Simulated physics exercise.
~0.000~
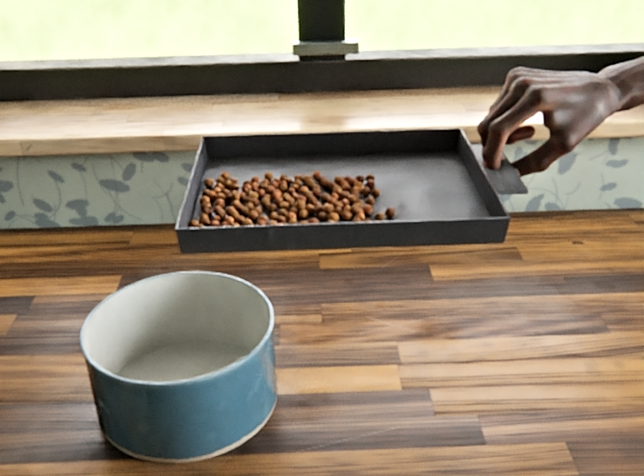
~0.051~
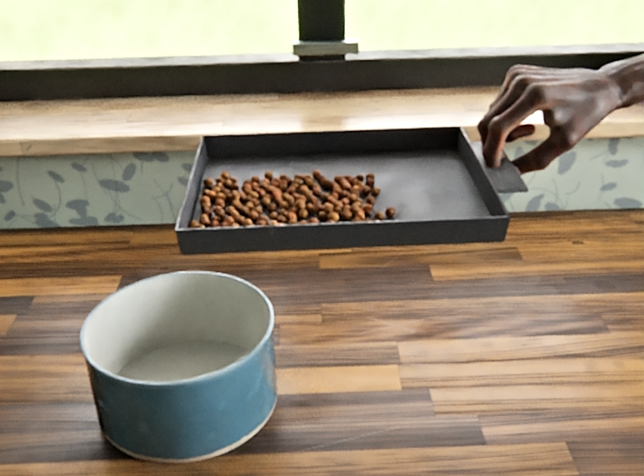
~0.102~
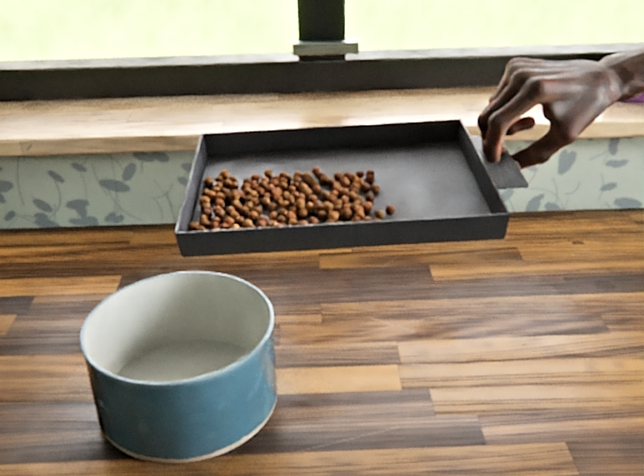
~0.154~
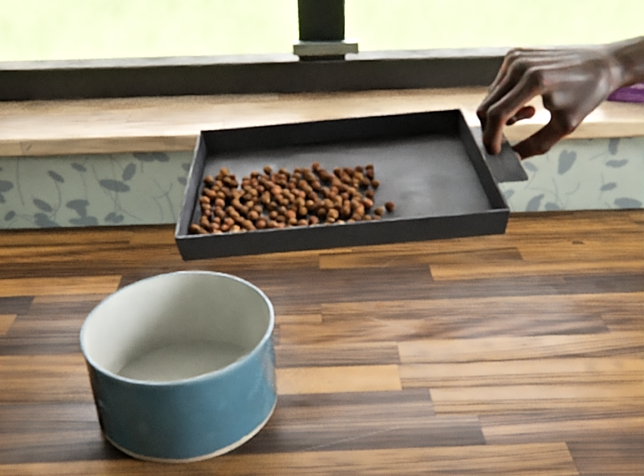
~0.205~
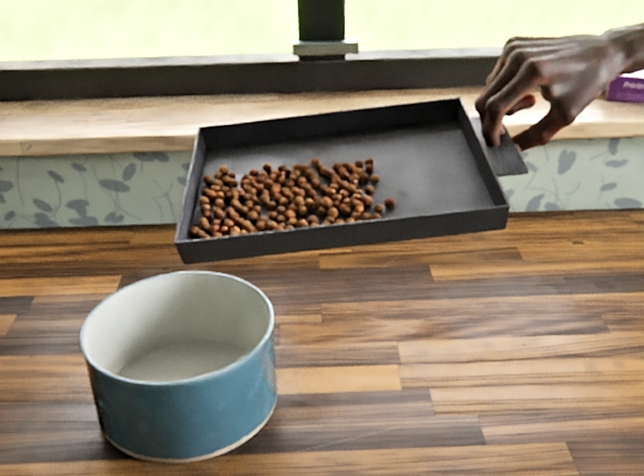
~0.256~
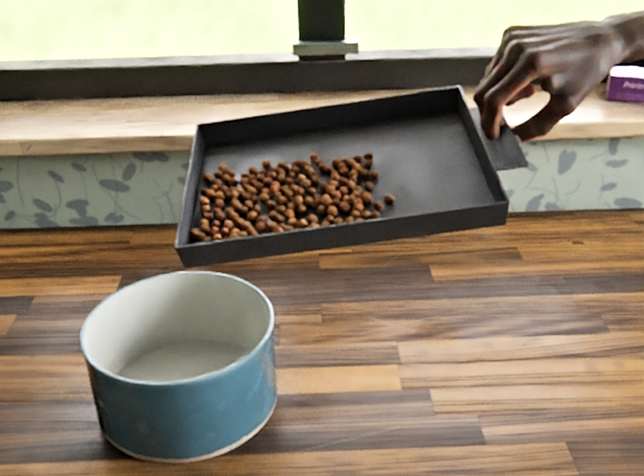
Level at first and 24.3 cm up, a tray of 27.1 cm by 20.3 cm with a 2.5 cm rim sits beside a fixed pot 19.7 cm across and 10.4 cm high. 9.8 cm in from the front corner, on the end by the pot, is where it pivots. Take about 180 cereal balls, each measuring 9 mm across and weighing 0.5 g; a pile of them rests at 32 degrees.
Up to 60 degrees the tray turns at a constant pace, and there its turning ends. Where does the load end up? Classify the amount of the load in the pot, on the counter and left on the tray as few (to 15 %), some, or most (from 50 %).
Tray: Most. Pot: Few. Counter: Few.
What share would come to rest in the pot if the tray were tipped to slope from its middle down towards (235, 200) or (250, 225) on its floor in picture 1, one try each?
That would be close to 0 per cent and then close to 0 per cent.
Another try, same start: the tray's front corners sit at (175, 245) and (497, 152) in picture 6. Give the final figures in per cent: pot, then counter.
Per cent by place - pot 0, counter 0.
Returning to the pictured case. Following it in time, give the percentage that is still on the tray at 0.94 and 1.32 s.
The figures go 100 and then 100.
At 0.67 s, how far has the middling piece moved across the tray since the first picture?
It has moved some 2 cm from its start.
After 0.67 s, tilt 35 degrees; the tray holds 100 %, the pot 0 %.
After 0.94 s, tilt 50 degrees; the tray holds 100 %, the pot 0 %.
After 1.32 s, tilt 60 degrees; the tray holds 100 %, the pot 0 %.
At rest (1.6 s), tray 100 %, pot 0 %, counter 0 %.
